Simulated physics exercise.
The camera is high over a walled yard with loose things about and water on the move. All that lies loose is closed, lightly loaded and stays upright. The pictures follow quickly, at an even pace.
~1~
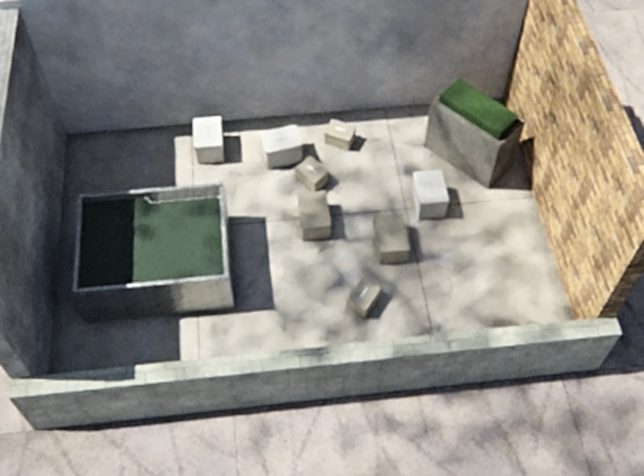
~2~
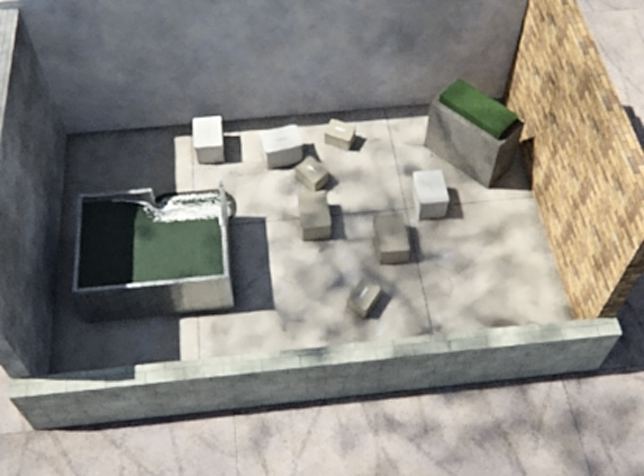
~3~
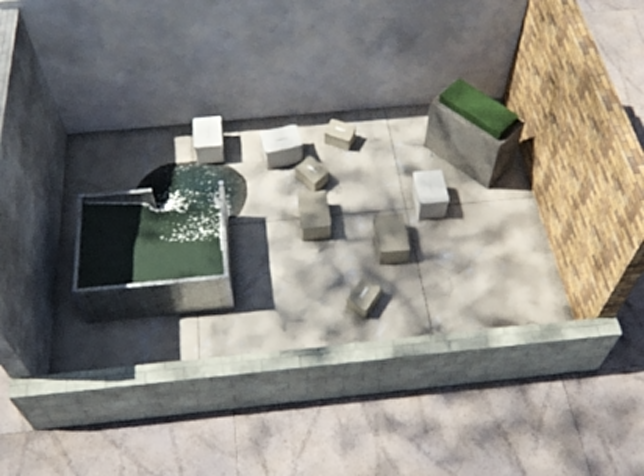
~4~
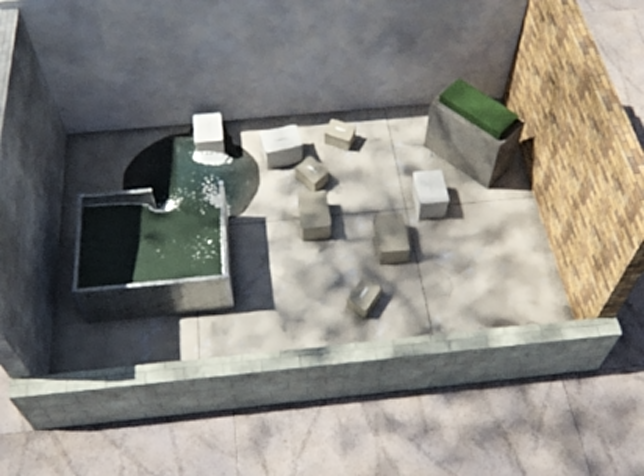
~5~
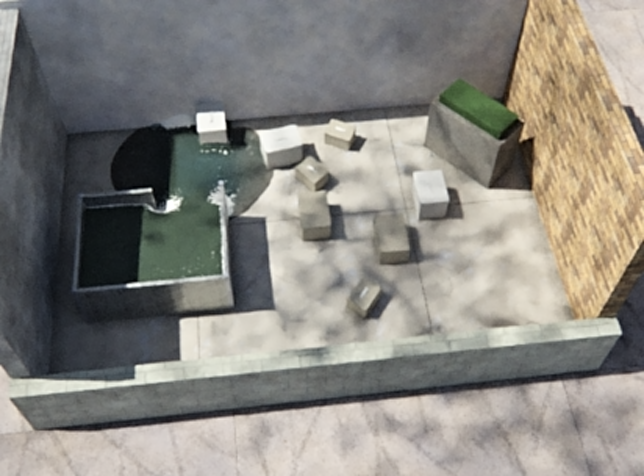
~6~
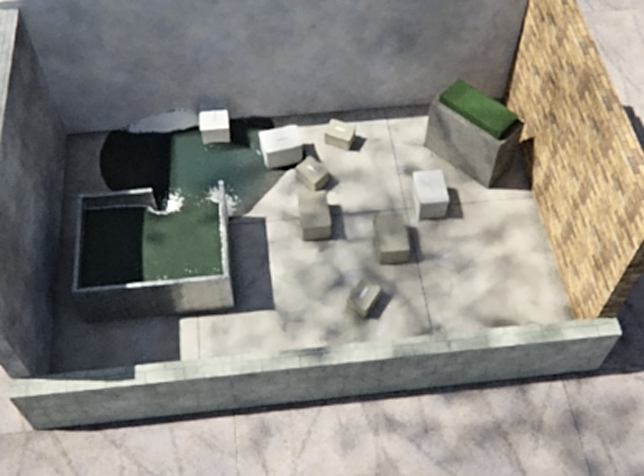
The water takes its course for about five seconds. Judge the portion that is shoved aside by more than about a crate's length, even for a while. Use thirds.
Share: Between one and two thirds.
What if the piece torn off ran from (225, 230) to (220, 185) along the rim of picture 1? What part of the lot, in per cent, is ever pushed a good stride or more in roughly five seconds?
I make it 90 per cent.
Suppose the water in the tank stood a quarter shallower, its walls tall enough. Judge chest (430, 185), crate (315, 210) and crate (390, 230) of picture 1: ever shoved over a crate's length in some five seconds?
As listed: Yes, not that far, less than that.
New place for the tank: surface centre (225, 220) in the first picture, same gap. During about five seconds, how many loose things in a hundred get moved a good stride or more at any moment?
I make it 60 per cent.
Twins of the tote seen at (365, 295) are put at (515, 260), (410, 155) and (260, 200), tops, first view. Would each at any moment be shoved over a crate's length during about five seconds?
As listed: Yes, shifted that much, not that far.
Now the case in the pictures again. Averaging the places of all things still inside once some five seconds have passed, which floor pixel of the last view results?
Close to (417, 255).
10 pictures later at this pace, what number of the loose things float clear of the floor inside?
2 of them.
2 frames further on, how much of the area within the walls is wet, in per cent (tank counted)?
I make it 25 per cent.
A moment on, 0 of 8 are well off their spots; 1 afloat.
Next, 3 of 8 are well off their spots; 2 afloat.
Later, 4 of 8 are well off their spots; 2 afloat.
In the end, 4 of 8 are well off their spots, and 4 have been at some point; 3 afloat.
